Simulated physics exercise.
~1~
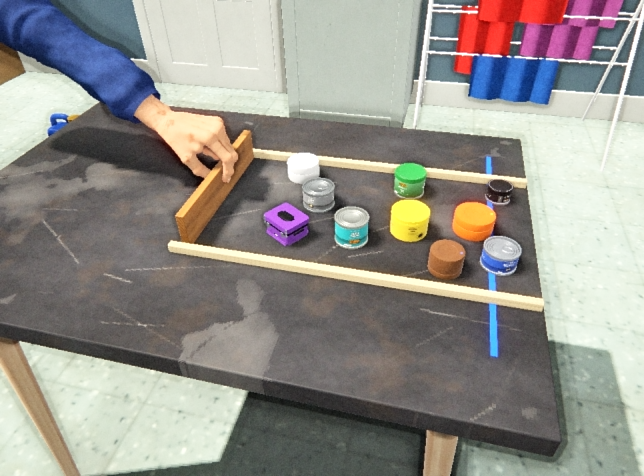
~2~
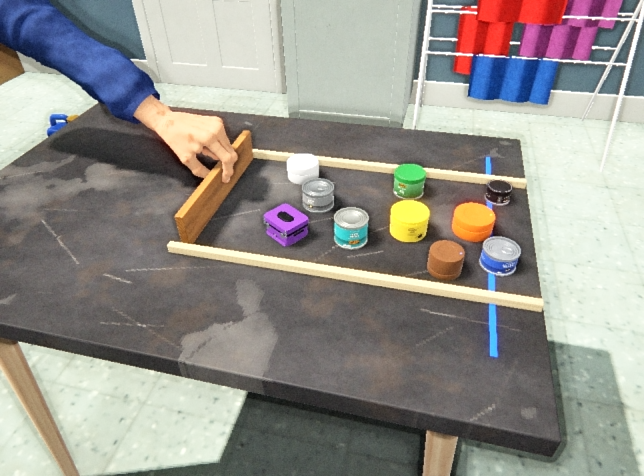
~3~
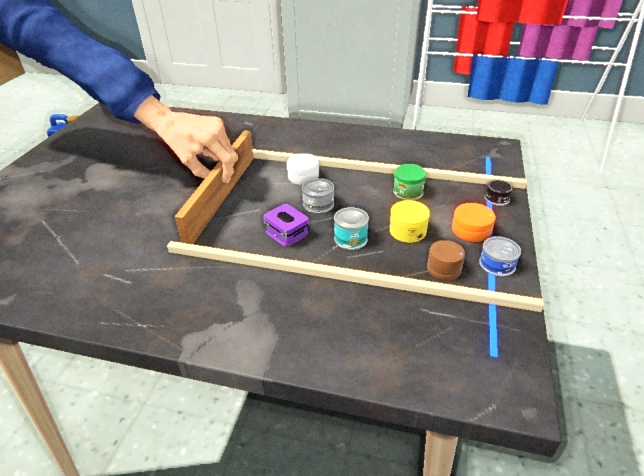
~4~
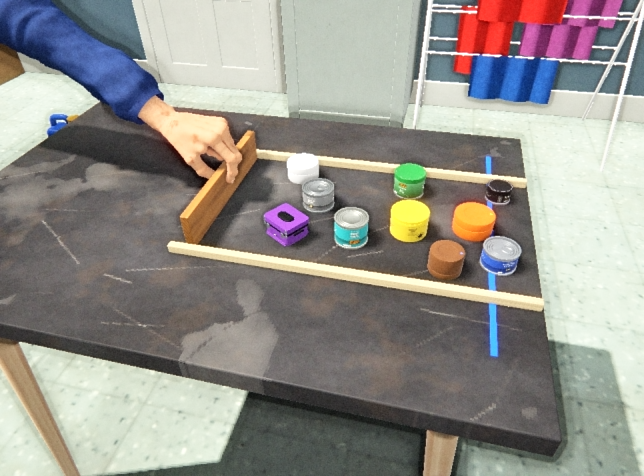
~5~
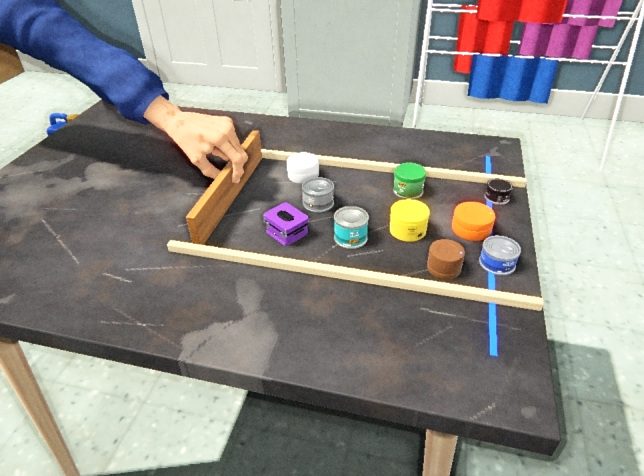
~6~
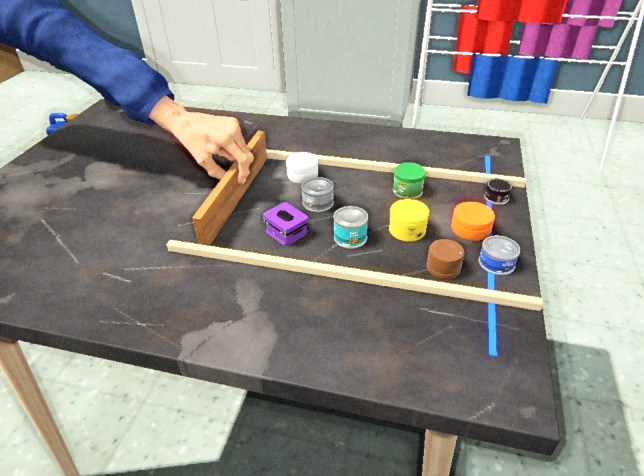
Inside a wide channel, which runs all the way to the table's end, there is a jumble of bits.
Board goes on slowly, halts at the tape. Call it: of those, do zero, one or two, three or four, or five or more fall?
Five or more fall.
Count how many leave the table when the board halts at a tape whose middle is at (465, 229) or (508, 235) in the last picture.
The counts: 2 and 6.
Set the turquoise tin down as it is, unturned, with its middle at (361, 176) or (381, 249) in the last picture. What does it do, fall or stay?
One after the other: It keeps its spot; it keeps its spot.
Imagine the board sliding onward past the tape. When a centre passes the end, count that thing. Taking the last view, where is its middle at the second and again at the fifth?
At (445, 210) for the second, at (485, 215) for the fifth.
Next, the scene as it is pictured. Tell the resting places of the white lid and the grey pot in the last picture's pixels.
Near (507, 192) and (509, 218).
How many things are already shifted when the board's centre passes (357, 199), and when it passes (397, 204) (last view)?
Well, it's 6 at the first one and 8 at the second.
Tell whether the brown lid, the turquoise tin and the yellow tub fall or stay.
So: The brown lid remains in place, the turquoise tin does not stay, the yellow tub does not stay.
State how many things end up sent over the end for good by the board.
Count: 6.
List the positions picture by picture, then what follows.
In the first picture, black tin (499, 192); blue pot (500, 256); orange lid (474, 221); board (220, 183); tape (491, 233).
In the second picture, blue pot (500, 256); green pot (409, 182).
In the third picture, orange lid (473, 222); yellow tub (409, 222).
In the fourth picture, black tin (499, 192); brown lid (446, 260).
In the fifth picture, blue pot (499, 255); grey pot (318, 195).
In the sixth picture, black tin (498, 191); blue pot (499, 255); orange lid (473, 221); board (235, 184); tape (490, 232).
Early on, none off yet; black tin at rest near (498, 191); blue pot at rest near (499, 255); orange lid at rest near (473, 221).
A while later, none off yet; black tin at rest near (498, 191); blue pot at rest near (499, 255); orange lid travelled a little near (493, 224).
Finally, the number that fall off is five or more; lost, turquoise tin, green pot, yellow tub, orange lid, blue pot and black tin.
